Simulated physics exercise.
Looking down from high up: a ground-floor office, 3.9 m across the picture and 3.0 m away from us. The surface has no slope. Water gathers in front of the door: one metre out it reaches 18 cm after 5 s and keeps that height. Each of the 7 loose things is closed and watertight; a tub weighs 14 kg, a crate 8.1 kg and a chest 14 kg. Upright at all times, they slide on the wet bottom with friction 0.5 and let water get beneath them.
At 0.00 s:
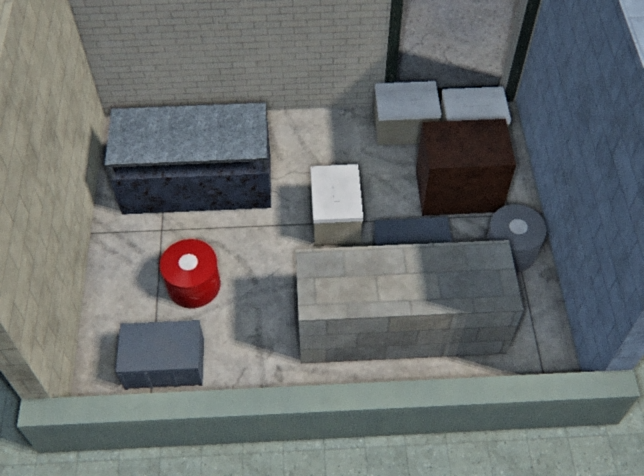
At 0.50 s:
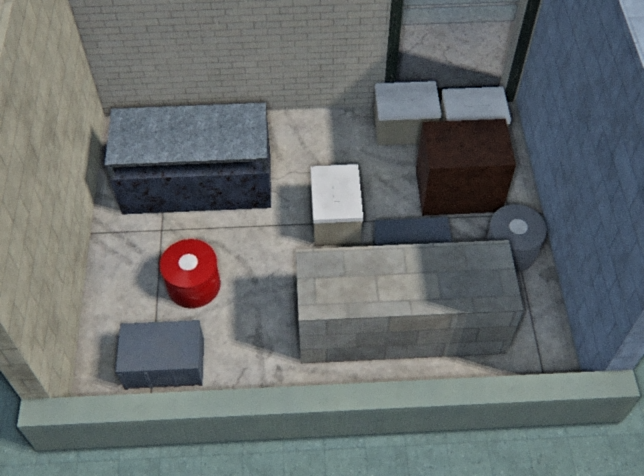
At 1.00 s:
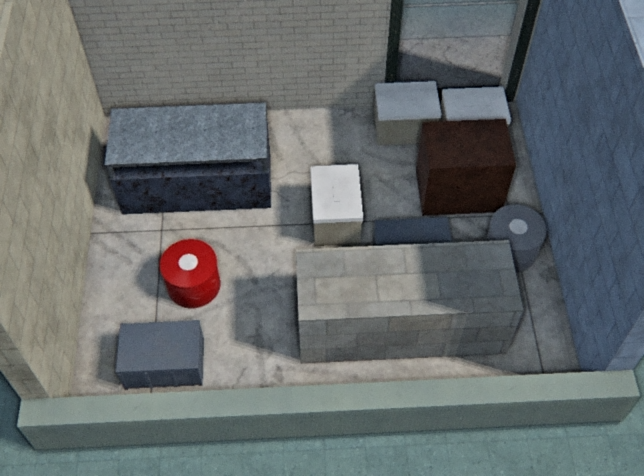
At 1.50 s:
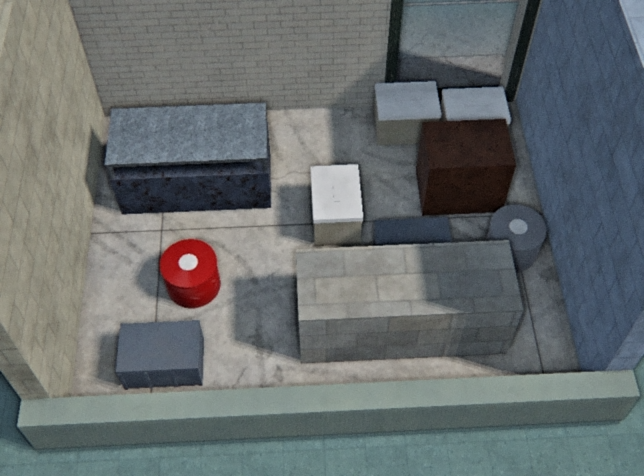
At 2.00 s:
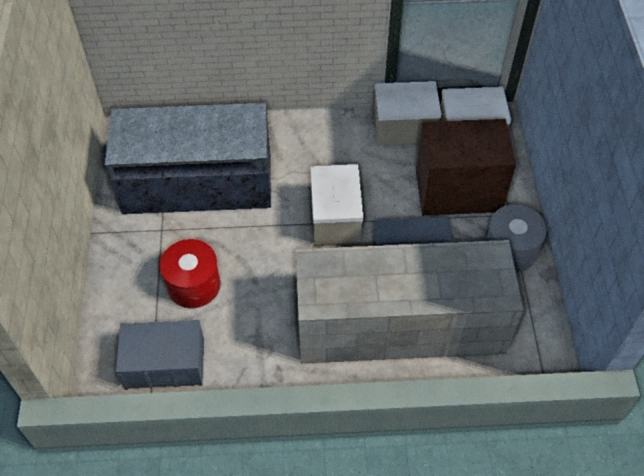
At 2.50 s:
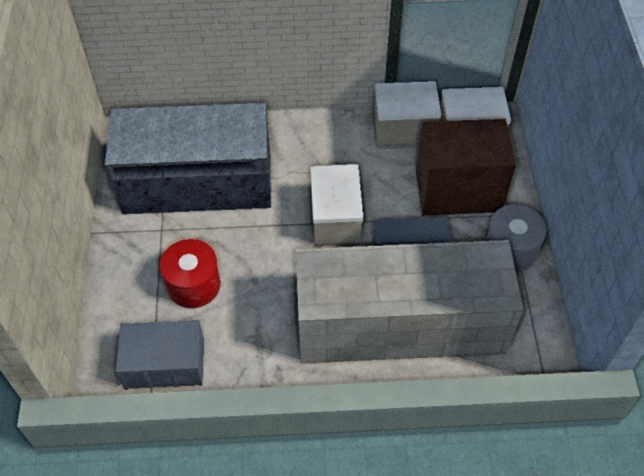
Water spreads across the ground outside the room while the red tub and boxes stay still.
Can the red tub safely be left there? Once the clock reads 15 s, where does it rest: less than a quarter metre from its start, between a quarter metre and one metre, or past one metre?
Final distance: A quarter metre to a metre.
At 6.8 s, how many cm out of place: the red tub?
Around 0 centimetres.
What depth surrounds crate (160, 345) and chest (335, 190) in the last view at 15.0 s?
Around 14 cm and 12 cm.
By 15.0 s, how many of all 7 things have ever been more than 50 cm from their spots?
The tally stands at 3.
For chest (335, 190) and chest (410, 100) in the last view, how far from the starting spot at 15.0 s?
The first is 150 cm from its start, the second 250 cm.
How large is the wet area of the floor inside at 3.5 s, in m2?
0.5 m2.
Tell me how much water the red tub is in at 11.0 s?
I'd put it at about 7 cm.
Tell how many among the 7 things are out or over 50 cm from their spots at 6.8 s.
The count is 1.
After 3.5 s the red tub is near (188, 263), 0.0 m from its start, aground; 0 afloat.
After 6.8 s the red tub is near (188, 263), 0.0 m from its start, aground; 1 afloat.
After 11.0 s the red tub is near (187, 263), 0.0 m from its start, aground; 3 afloat.
After 15.0 s the red tub is near (137, 250), 0.4 m from its start, afloat; 7 afloat.
